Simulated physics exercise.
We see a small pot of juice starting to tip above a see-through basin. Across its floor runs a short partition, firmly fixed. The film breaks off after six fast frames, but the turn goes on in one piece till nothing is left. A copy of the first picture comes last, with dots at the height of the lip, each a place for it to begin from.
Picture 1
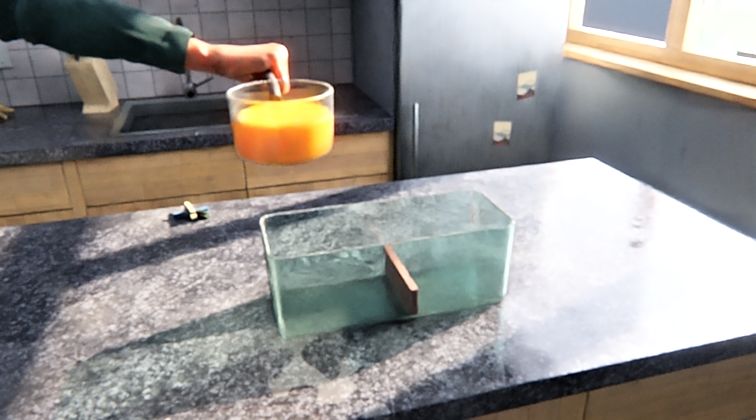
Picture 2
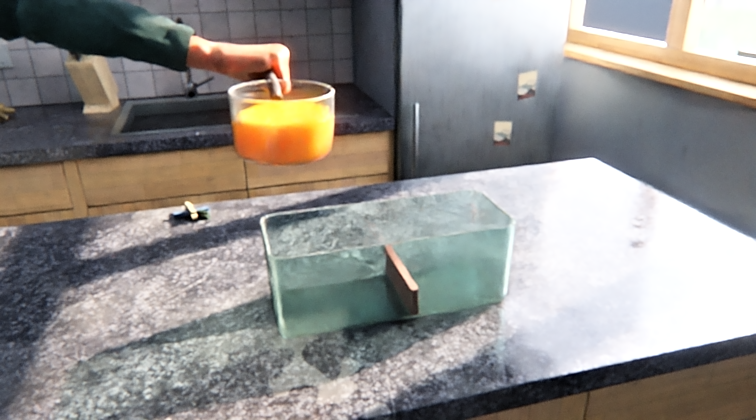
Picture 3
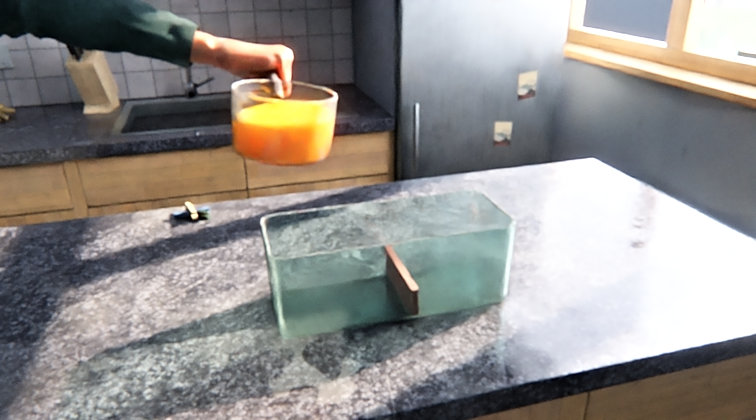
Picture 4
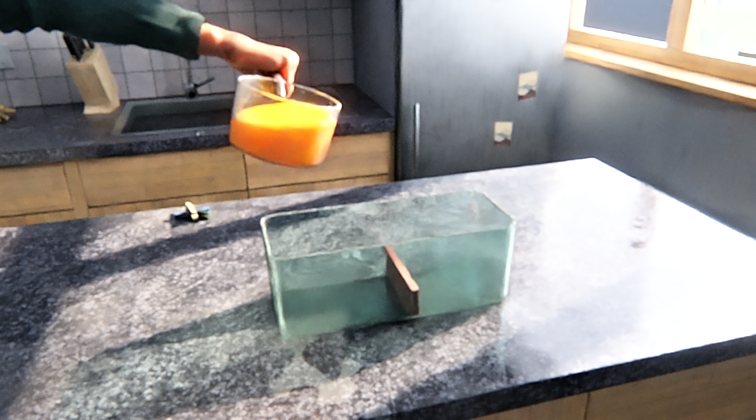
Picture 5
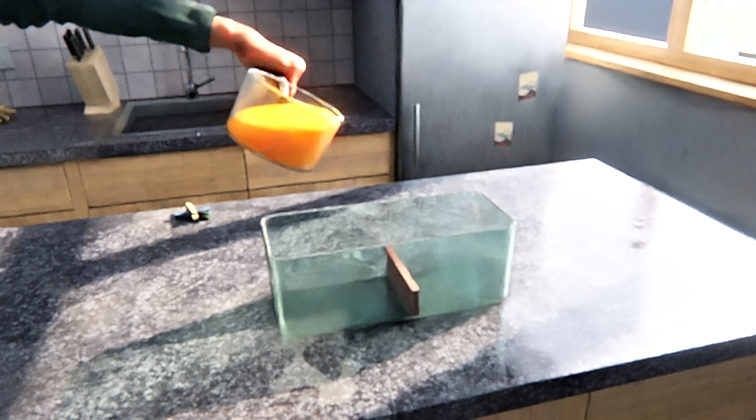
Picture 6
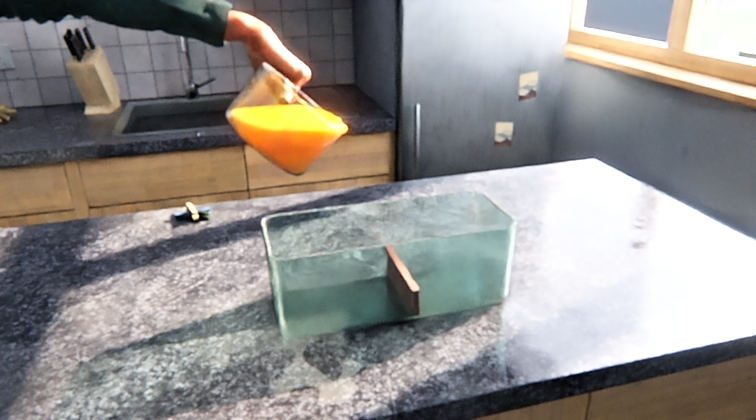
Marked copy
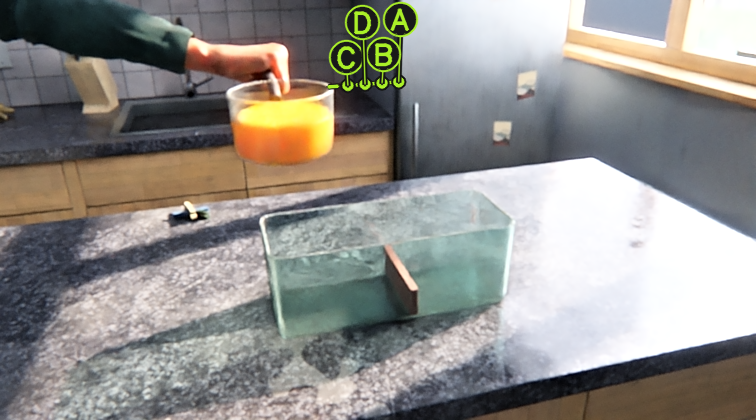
In a sunlit kitchen, a hand gradually tilting a clear pot of orange juice rightward above a glass basin with a short partition.
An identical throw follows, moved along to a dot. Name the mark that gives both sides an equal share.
It is D.
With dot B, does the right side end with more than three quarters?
No.
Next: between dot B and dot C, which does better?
B it is.
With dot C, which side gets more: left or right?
More ends on the left.
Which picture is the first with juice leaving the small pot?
Picture 6.
In lime, A at (398, 81); B at (382, 83); C at (347, 85); D at (365, 84).
With A, about 14 % ends left of the wall and 84 % right of it.
With B, about 31 % ends left of the wall and 68 % right of it.
With C, about 75 % ends left of the wall and 22 % right of it; 3 % is lost outside.
With D, about 48 % ends left of the wall and 51 % right of it.
